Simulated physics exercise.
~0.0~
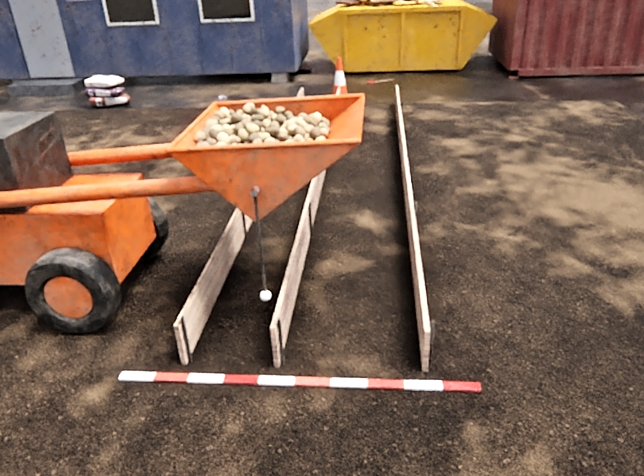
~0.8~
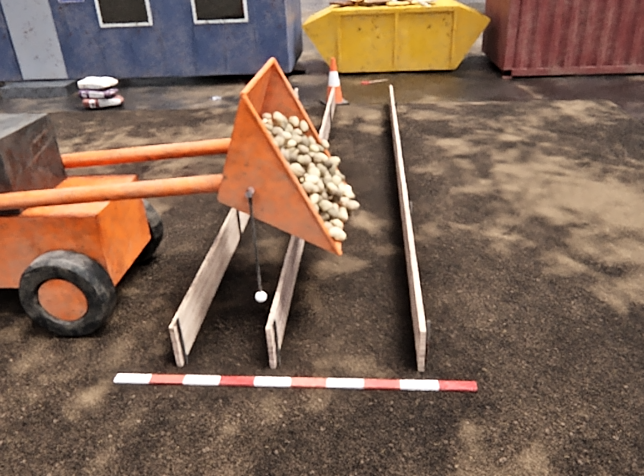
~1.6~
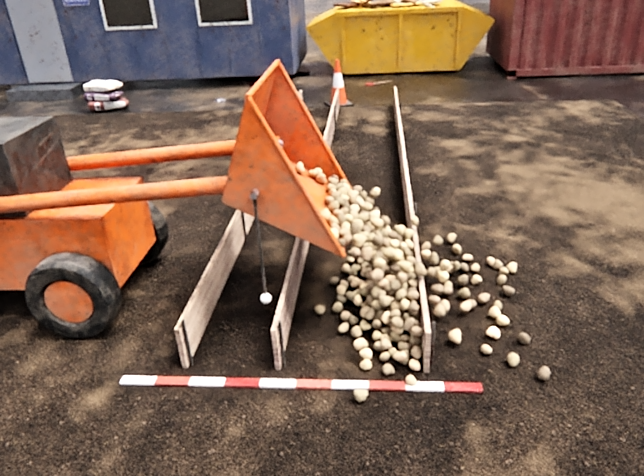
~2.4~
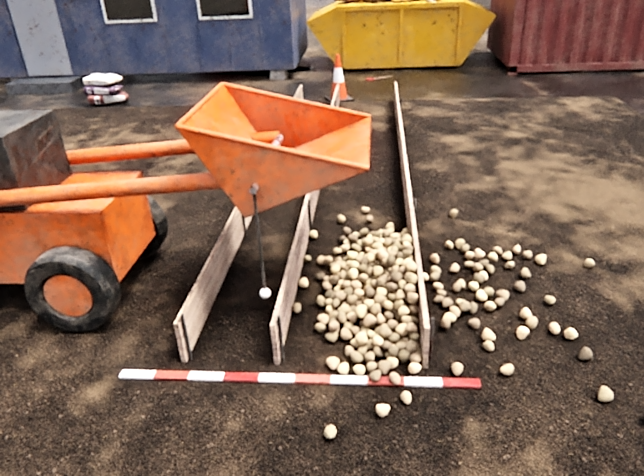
The clip shows an orange loader tipping its raised bucket of pale stones, which pour out between two wooden planks on dark ground, some passing the right-hand plank. The bucket then tilts back, empty, leaving a heap between the planks and stones scattered to the right.
